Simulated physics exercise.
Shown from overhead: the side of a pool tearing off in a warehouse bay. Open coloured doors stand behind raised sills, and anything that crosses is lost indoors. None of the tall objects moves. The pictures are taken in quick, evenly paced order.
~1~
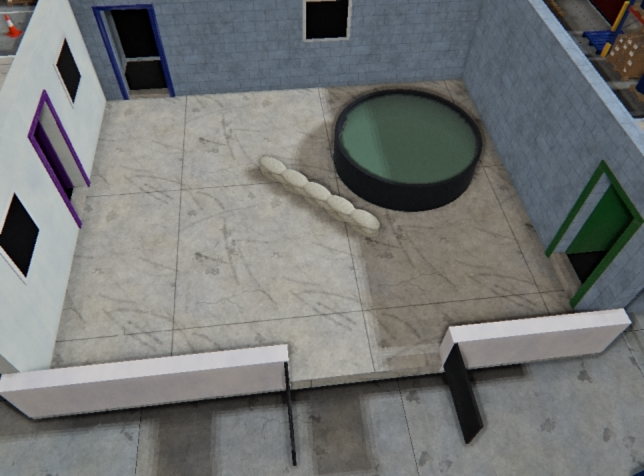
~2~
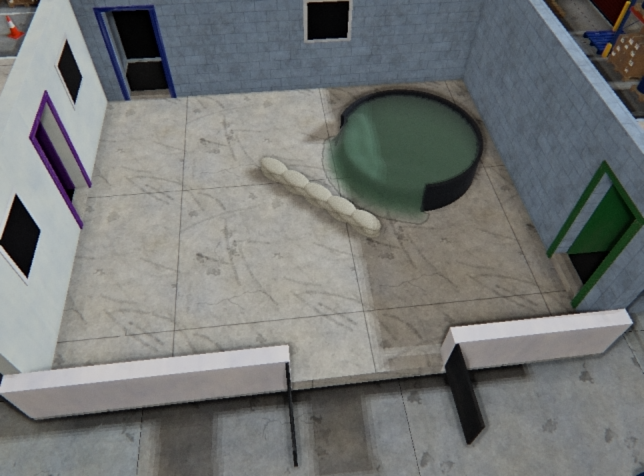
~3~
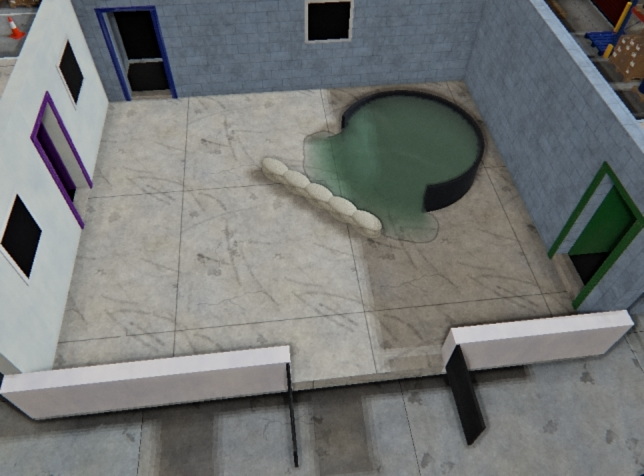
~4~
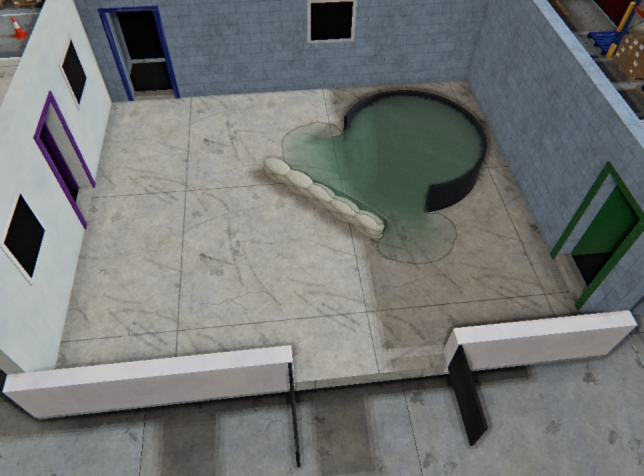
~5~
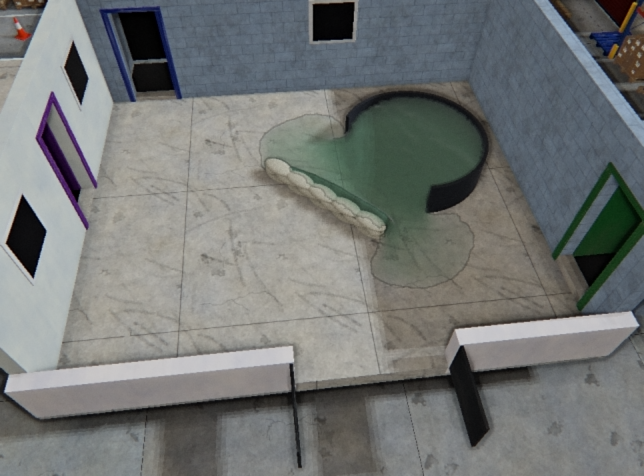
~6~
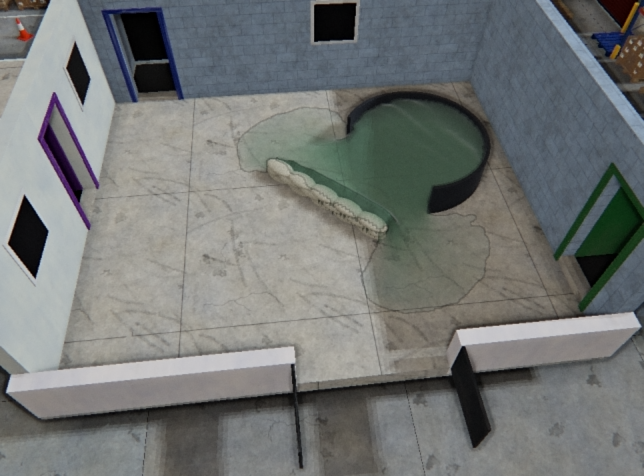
Green water pouring from the torn side of a round dark pool, meeting a row of pale sandbags and spreading around both ends.
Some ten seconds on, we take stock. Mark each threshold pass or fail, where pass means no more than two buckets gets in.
Green door - pass; purple door - pass; blue door - fail.
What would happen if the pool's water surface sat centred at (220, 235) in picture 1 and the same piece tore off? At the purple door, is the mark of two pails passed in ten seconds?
The purple door exceeds the limit.
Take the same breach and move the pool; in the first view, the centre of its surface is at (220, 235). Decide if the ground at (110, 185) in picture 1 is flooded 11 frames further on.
Result at that place: Inundated.
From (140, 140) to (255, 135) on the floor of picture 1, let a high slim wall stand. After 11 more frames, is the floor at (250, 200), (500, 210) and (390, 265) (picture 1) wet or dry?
Reading the points as listed, I get deluged, then left untouched, then deluged.
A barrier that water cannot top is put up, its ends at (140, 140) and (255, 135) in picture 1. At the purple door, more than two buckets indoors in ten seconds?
My answer is that the purple door gets past the mark.
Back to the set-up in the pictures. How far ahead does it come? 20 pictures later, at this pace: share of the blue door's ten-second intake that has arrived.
Share at that point: Roughly 15 %.
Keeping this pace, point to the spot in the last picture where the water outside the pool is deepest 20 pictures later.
My finger goes to (115, 110).
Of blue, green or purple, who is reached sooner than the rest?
It would be the blue one.
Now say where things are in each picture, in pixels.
In the first frame, the pool at (408, 137) is whole and still.
In the second frame, water pours out at (354, 181) and has run to (335, 138).
In the third frame, water pours out at (354, 183) and has run to (429, 235).
In the fourth frame, water pours out at (357, 184) and has run to (443, 251).
In the fifth frame, water pours out at (358, 185) and has run to (445, 275).
In the sixth frame, the front is at (454, 296), out from the gap at (360, 186).
A moment on, water covers 35 % of the floor; the green door not reached, the purple door not reached, the blue door not reached.
Next, water covers 50 % of the floor; the green door not reached, the purple door not reached, the blue door wet at the sill, nothing in.
Then, water covers 60 % of the floor; the green door wet at the sill, nothing in, the purple door wet at the sill, nothing in, the blue door over two buckets in.
Later, water covers 80 % of the floor; the green door under two buckets in, the purple door under two buckets in, the blue door far over two buckets in.
In the end, water covers 95 % of the floor; the green door under two buckets in, the purple door under two buckets in, the blue door far over two buckets in.
